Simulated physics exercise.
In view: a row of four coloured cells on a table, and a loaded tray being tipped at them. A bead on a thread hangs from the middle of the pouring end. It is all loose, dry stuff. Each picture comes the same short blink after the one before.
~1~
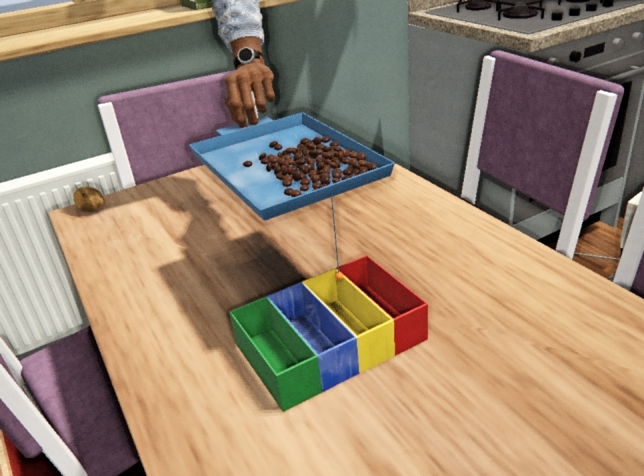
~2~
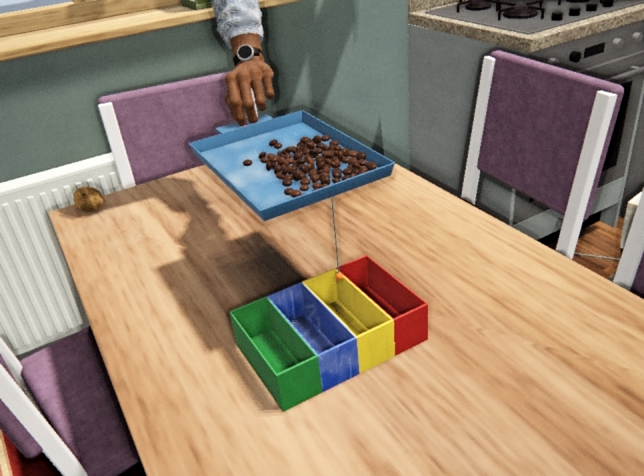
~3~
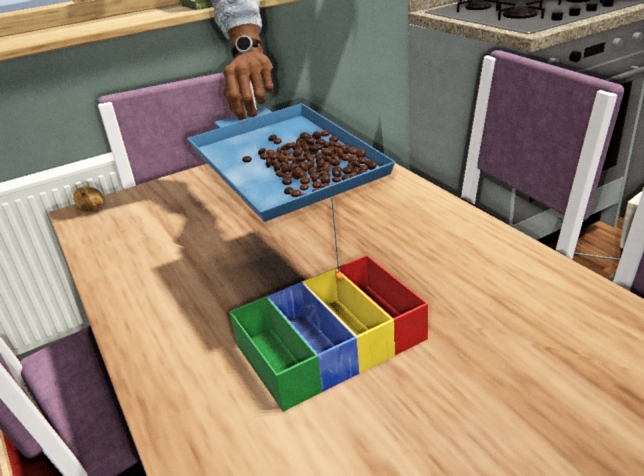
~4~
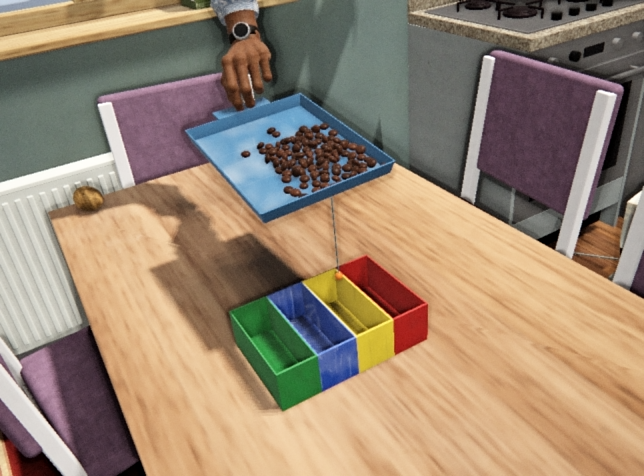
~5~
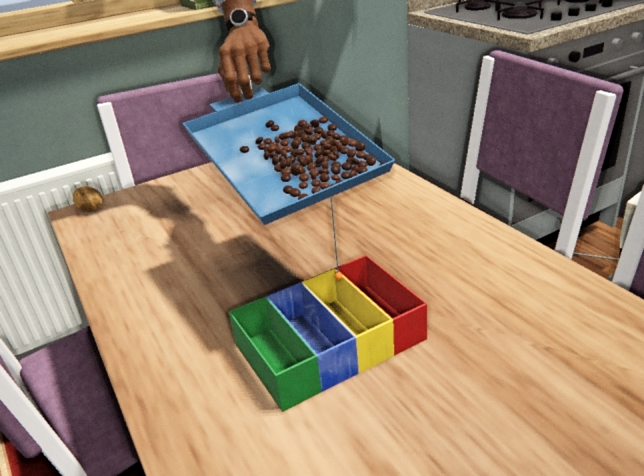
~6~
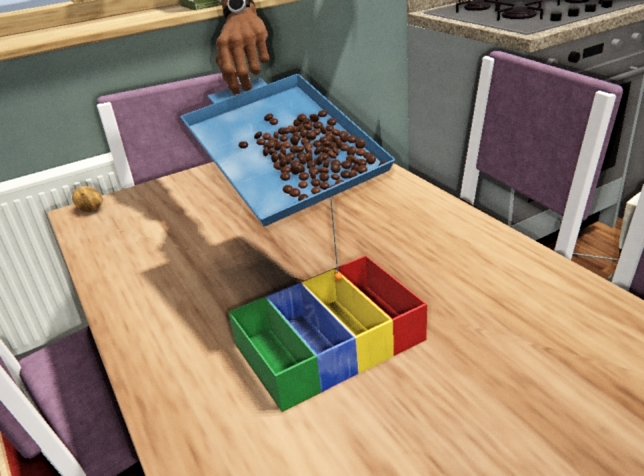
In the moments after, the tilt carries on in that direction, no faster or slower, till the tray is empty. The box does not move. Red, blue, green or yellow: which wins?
The blue one ends fullest.
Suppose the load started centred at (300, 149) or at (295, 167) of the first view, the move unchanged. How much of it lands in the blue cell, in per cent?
The first gives 50 %, the second 60 %.
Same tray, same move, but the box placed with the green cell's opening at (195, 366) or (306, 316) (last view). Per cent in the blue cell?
In turn 0 and 30 in a hundred.
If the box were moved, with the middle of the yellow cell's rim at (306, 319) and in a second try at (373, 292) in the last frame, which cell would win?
One: Yellow. Two: Green.
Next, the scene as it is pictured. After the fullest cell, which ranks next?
The runner-up: That yellow cell.
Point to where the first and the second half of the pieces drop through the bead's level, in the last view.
At about (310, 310), then at (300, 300).
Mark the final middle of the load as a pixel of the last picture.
Near (319, 347).
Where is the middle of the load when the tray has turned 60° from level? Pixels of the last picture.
Roughly at (308, 181).
Shortly afterwards, tray tipped steeply; all but a few on the tray; only a few falling or outside the box.
Next, tray tipped right over; a little on the tray; near a third in the blue cell; near a quarter in the yellow cell; a little in the green cell; only a few in the red cell; near a quarter falling or outside the box.
Some moments later, tray tipped past a quarter turn; near half in the blue cell; near a quarter in the yellow cell; a little in the green cell; only a few in the red cell.
In the end, tray tipped past a quarter turn; near half in the blue cell; near a quarter in the yellow cell; a little in the green cell; only a few in the red cell.
